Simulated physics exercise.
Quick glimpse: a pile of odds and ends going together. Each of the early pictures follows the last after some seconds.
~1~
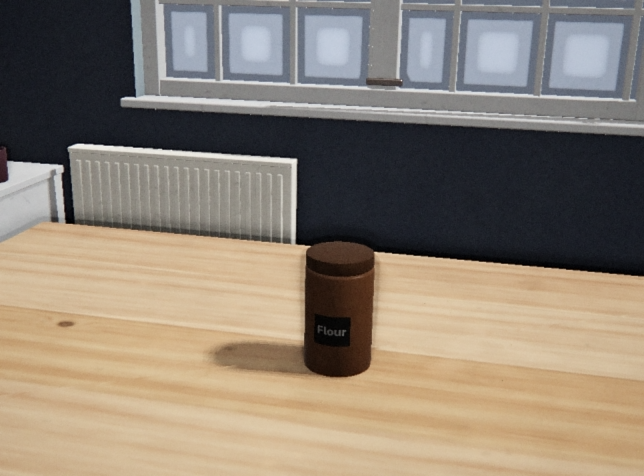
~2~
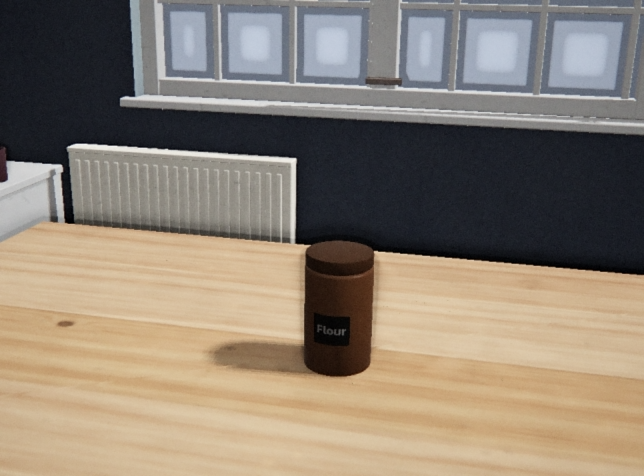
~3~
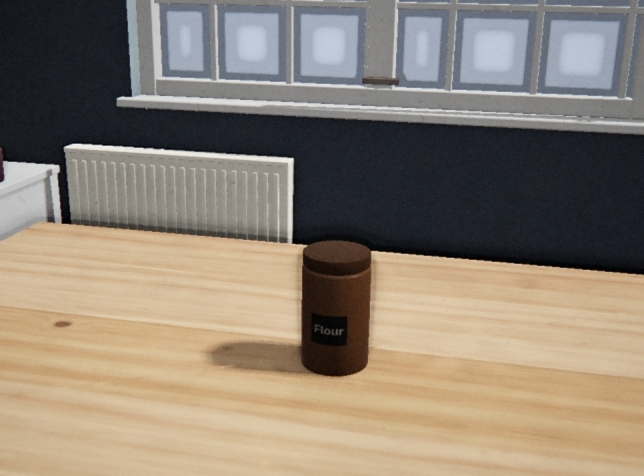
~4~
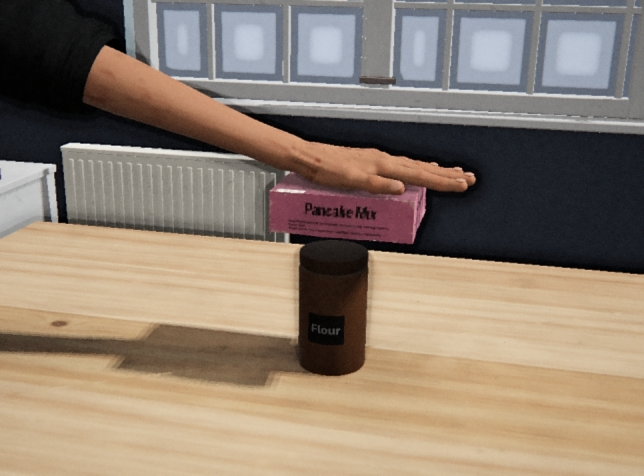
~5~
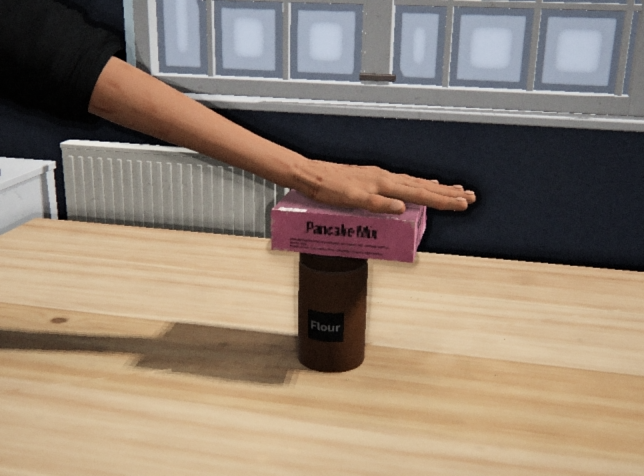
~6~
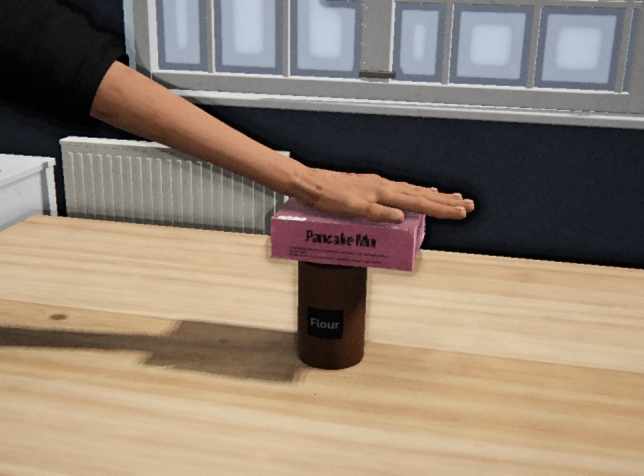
On a wooden table, a hand lowers a pink packet onto a brown jar.
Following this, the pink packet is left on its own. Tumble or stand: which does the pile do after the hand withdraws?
It is going to rest securely.
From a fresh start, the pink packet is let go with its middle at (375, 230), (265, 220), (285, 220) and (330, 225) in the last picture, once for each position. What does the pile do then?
On the first try the pile topples, on the second it topples, on the third it topples and on the fourth it remains standing.
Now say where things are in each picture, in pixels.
In the first picture, the last thing is not in view yet; brown jar (339, 309).
In the second picture, the last thing is not in view yet; brown jar (338, 308).
In the third picture, the last thing is not in view yet; brown jar (336, 308).
In the fourth picture, on its way; pink packet (352, 201); brown jar (333, 307).
In the fifth picture, on its way; pink packet (353, 218); brown jar (332, 304).
In the sixth picture, in place under the hand; pink packet (352, 226); brown jar (332, 301).
Then, 1.00 s later than the last frame, all is still.
Then, 2.10 s later than the last frame, pink packet resting near (352, 227).
When it is over, both as before. End places, in pixels of the last picture, pink packet near (352, 227). The pile stays up.
